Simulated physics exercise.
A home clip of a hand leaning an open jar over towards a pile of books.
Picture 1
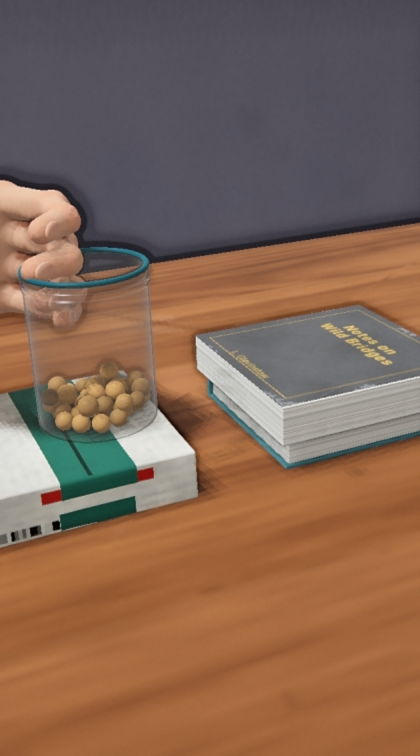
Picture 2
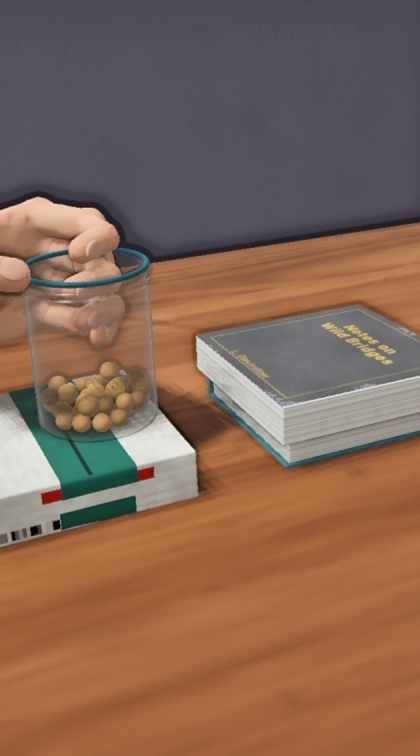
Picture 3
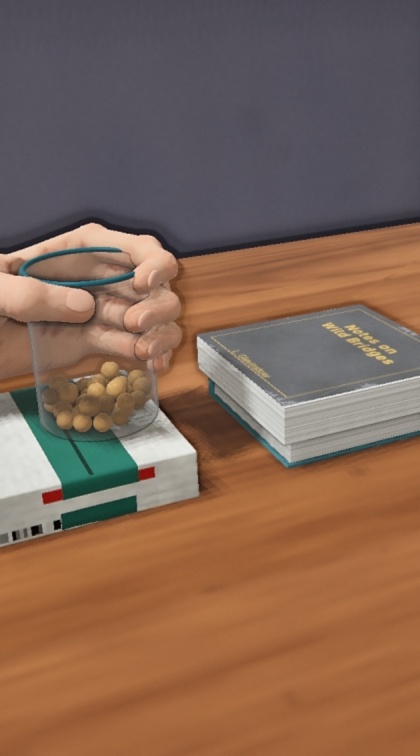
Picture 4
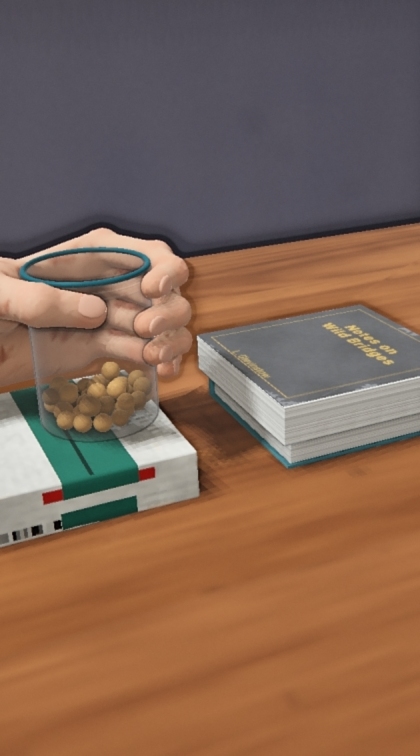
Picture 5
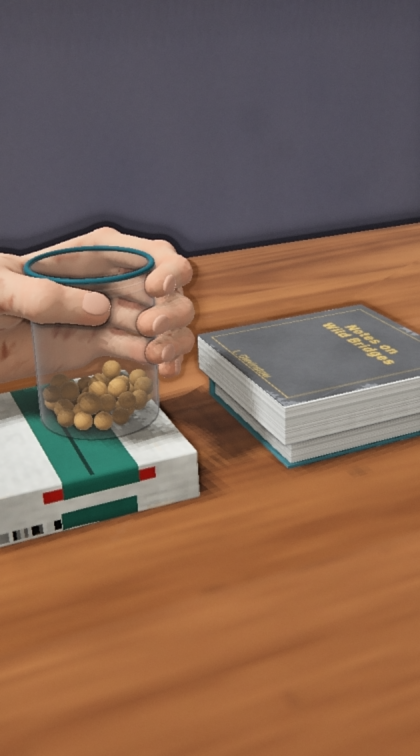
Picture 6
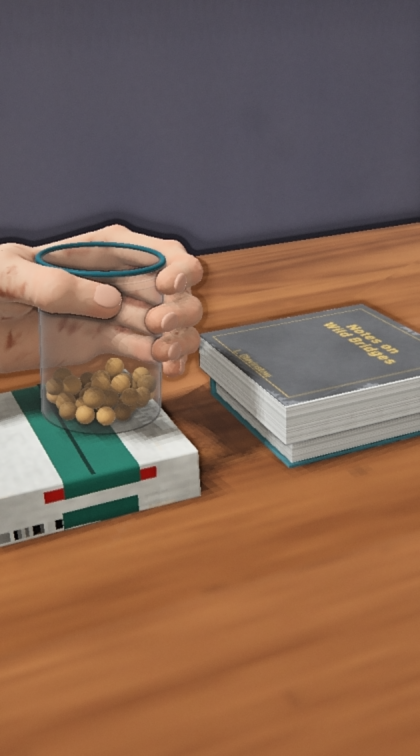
A clear jar with a teal rim, partly filled with round tan wooden beads, stands on a white box with a green band at left on a wooden table, seen from slightly above. To the right lies a small pile of books, a grey cover on top, before a dark grey wall. A hand wraps around the jar from behind and leans it very slightly right while the camera stays nearly still.
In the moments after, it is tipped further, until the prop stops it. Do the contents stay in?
What is in the jar does not come out.
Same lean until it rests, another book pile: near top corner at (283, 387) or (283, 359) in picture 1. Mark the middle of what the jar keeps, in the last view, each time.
At about (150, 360), and at (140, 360).
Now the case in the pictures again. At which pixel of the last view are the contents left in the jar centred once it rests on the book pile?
Near (163, 362).
Then, 0.62 s past the last view, the jar leans 40°; everything is still inside.
Then, 1.16 s past the last view, the jar leans 70°; everything is still inside.
Then, 1.63 s past the last view, the jar rests on the book pile at 74°; everything is still inside.
Finally, the jar rests on the book pile at 74°; everything is still inside.
